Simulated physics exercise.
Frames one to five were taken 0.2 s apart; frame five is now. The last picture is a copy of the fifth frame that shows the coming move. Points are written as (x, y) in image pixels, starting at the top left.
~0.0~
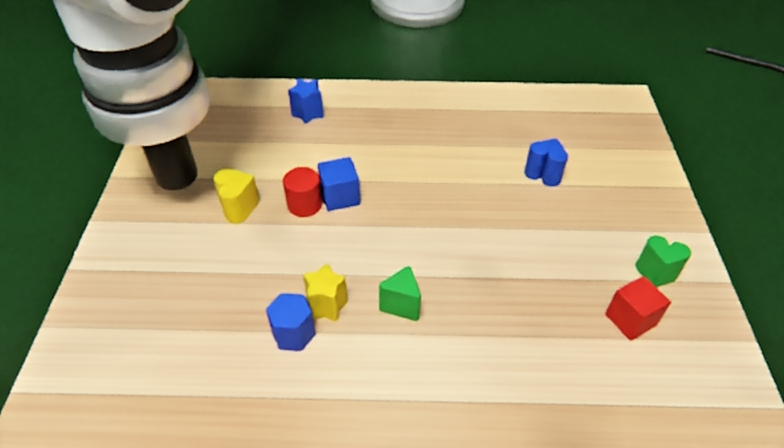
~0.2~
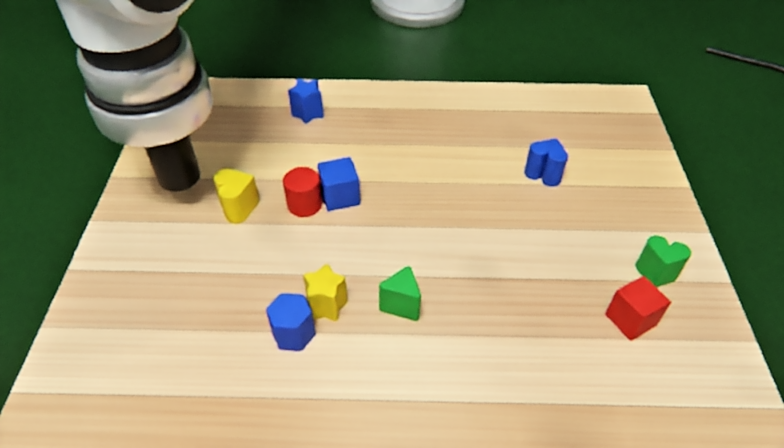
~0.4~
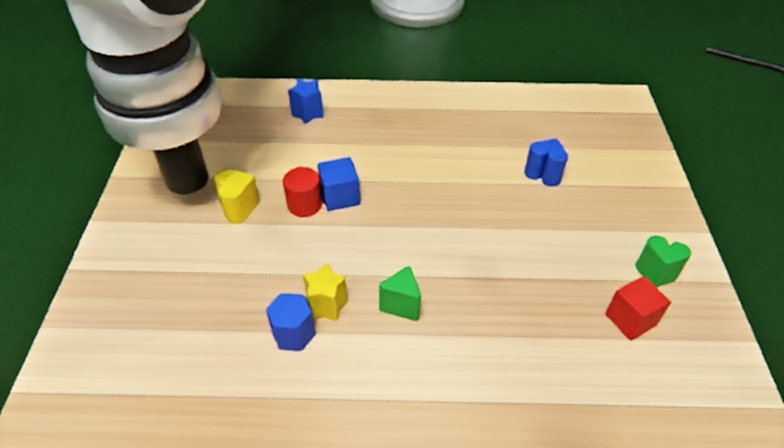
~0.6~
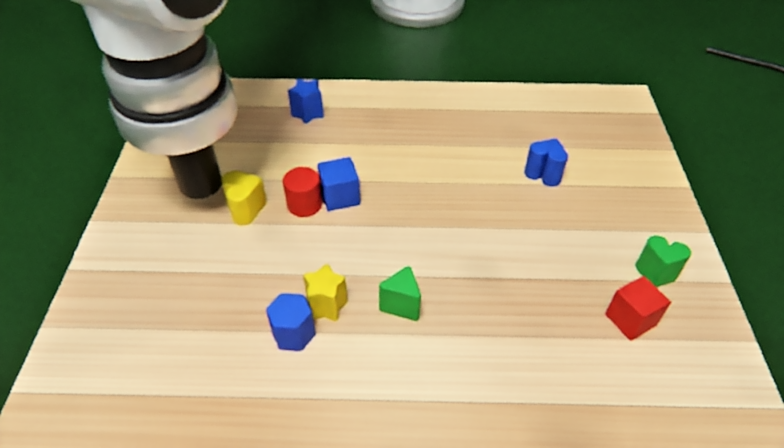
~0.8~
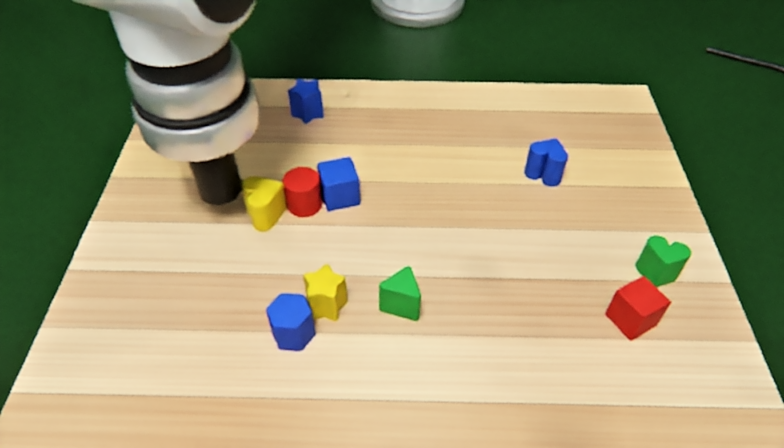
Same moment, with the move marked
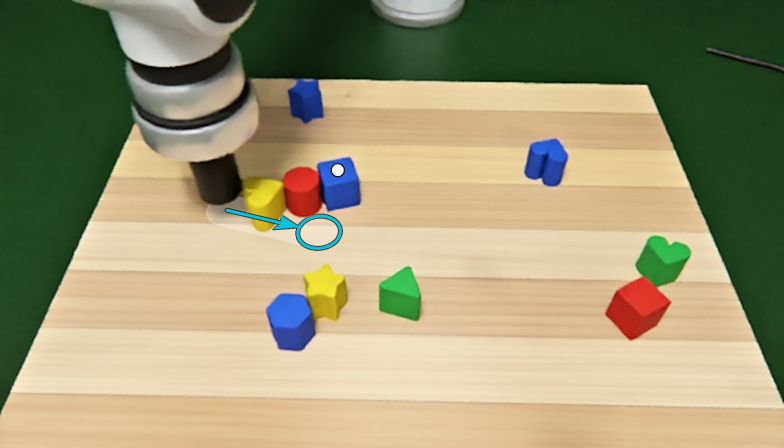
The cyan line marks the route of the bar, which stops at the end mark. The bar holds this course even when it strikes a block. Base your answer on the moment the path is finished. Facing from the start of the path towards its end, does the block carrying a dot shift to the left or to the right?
The left.
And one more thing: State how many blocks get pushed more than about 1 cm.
Three or more blocks.
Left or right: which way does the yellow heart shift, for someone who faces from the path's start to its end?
The shift goes right.
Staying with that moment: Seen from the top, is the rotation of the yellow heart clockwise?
Yes
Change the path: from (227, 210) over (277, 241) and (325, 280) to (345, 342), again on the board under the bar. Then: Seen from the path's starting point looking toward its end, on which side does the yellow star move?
Gets pushed right.
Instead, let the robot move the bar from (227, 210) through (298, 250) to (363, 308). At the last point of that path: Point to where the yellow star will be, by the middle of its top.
I'd say the yellow star ends with its top centre at (332, 310).
Path on the board, from (227, 210) to (319, 232); the dot is on the blue square block.
The first path, step by step. Halfway along, bar (269, 203); yellow heart (298, 208), turned 50° clockwise; red circle (326, 185); blue square block (353, 165), turned 15° anticlockwise.
At the end, bar (317, 213); yellow heart (341, 225), turned 70° clockwise; red circle (351, 189); yellow star in place; blue square block (360, 162), turned 40° anticlockwise.
